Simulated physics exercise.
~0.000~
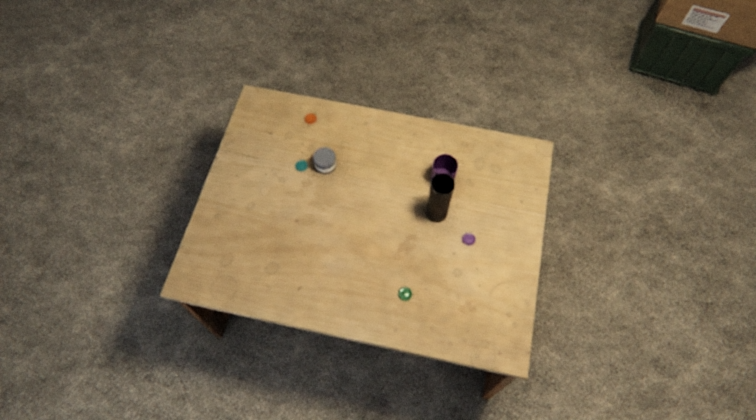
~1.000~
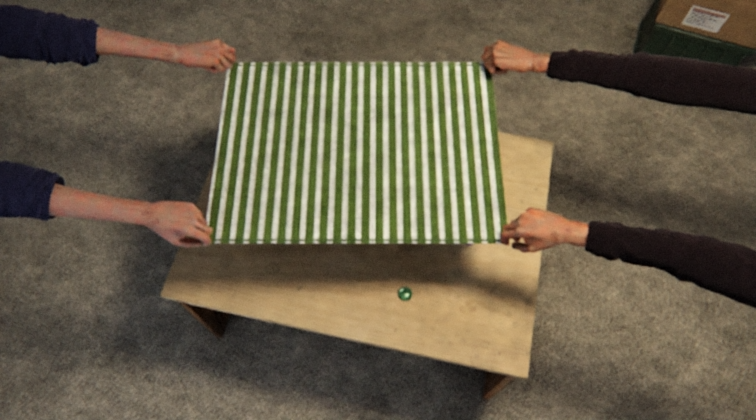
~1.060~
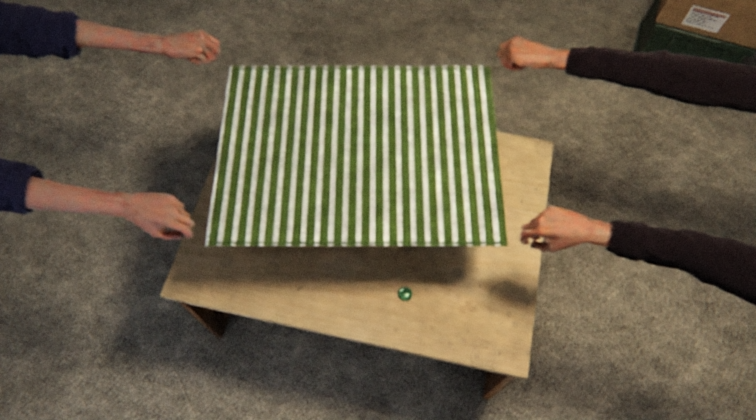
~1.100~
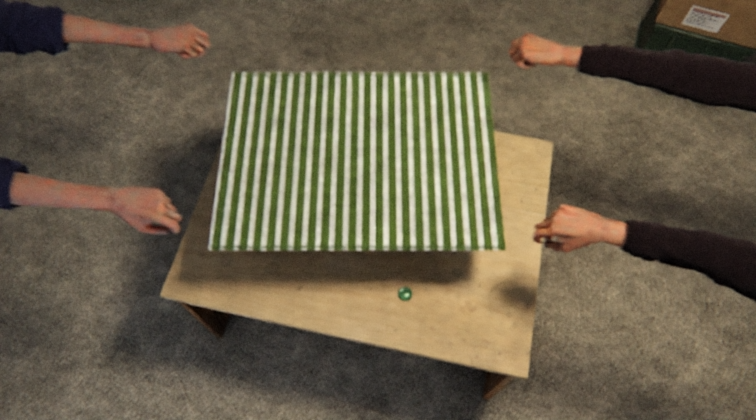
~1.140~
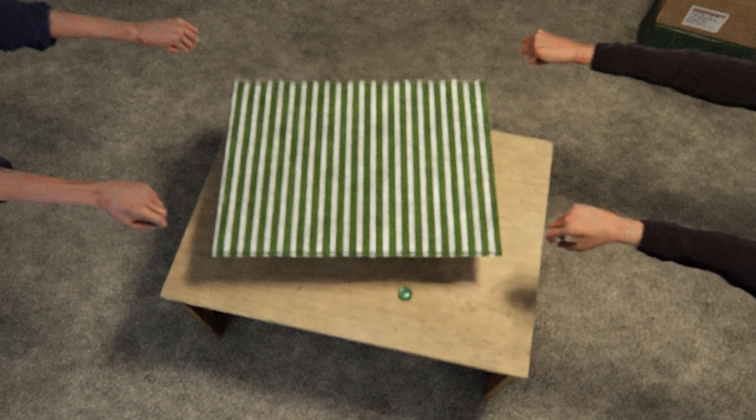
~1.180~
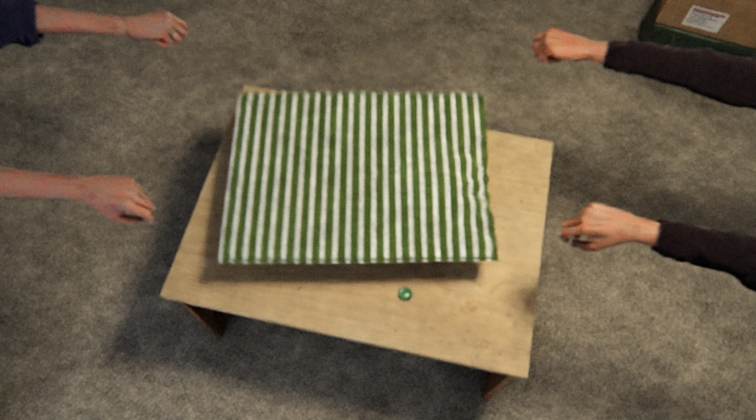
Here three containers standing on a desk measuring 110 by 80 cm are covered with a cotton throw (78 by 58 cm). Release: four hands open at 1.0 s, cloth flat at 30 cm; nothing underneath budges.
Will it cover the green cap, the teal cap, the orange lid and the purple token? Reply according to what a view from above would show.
Result: Green cap remains in the open, teal cap gets covered, orange lid still shows, purple token stays uncovered.
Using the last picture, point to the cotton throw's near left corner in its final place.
It settles at roughly (250, 284).
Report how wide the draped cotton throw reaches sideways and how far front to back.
78 cm by 64 cm, more or less.
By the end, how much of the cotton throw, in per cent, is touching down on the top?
Roughly 40 % of it.
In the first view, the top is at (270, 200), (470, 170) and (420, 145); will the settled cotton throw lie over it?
Going through them in sequence, they come out shrouded, shrouded and shrouded.
At 1.4 s, 30 % of it is down, spanning 77 by 63 cm, above teal cap.
At 1.5 s, 40 % of it is down, spanning 80 by 64 cm, above teal cap.
At 1.7 s, 40 % of it is down, spanning 77 by 64 cm, above teal cap, purple token.
At 1.9 s, 40 % of it is down, spanning 77 by 64 cm, above teal cap.
At 2.7 s, 40 % of it is down, spanning 77 by 64 cm, above teal cap.
